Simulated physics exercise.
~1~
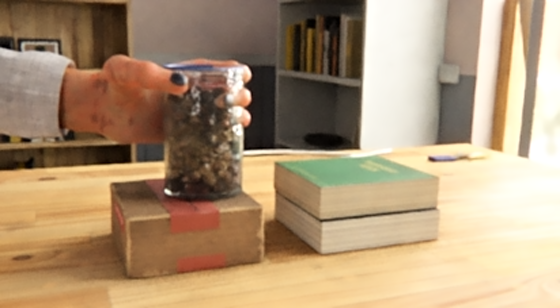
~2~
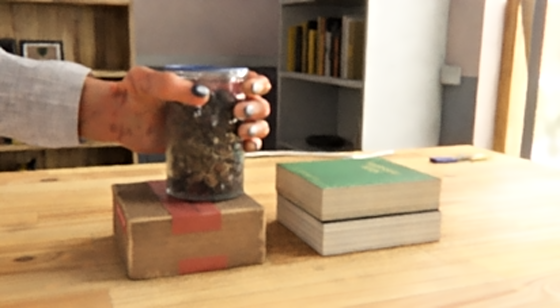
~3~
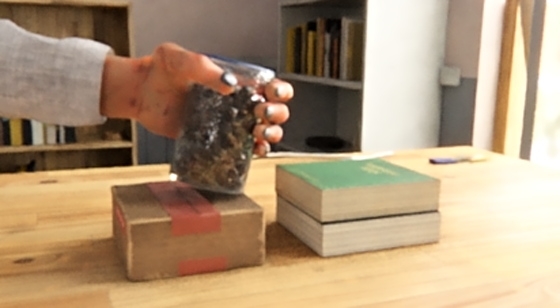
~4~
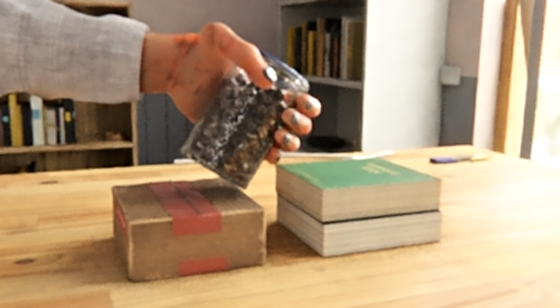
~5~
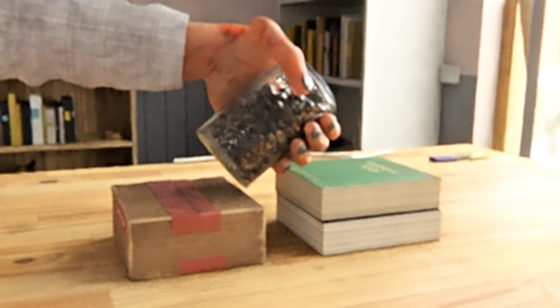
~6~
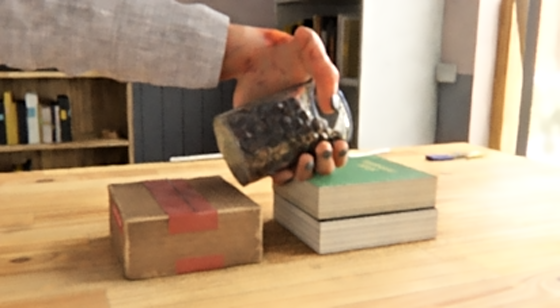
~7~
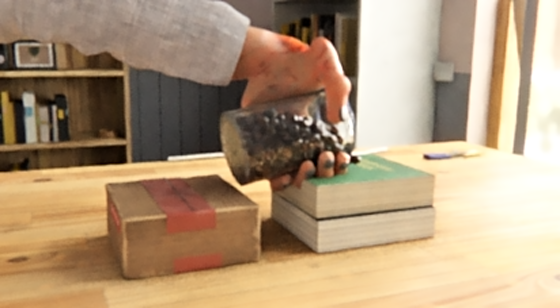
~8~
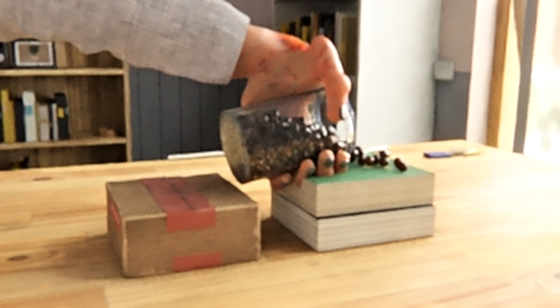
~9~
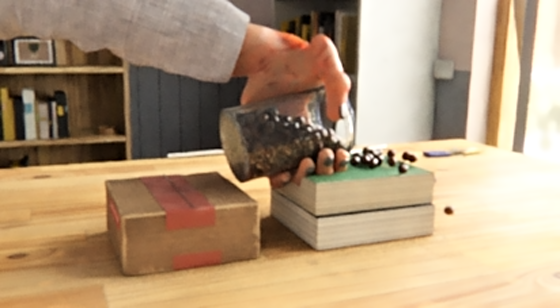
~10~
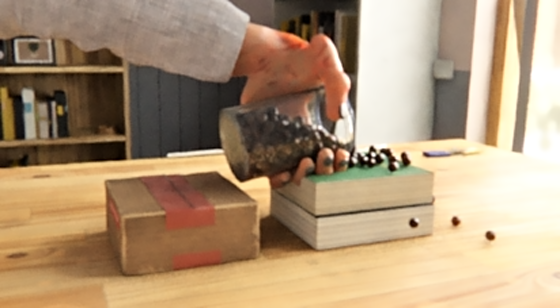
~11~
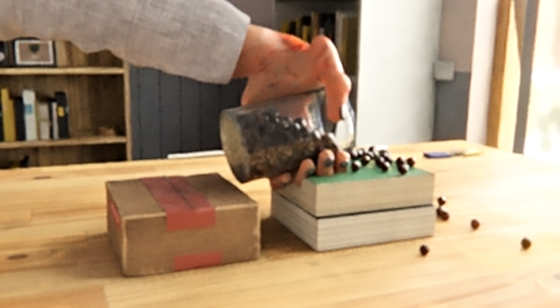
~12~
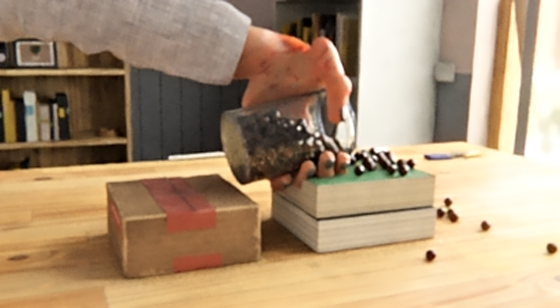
A hand tips a clear jar onto stacked books, and some dark balls spill out.
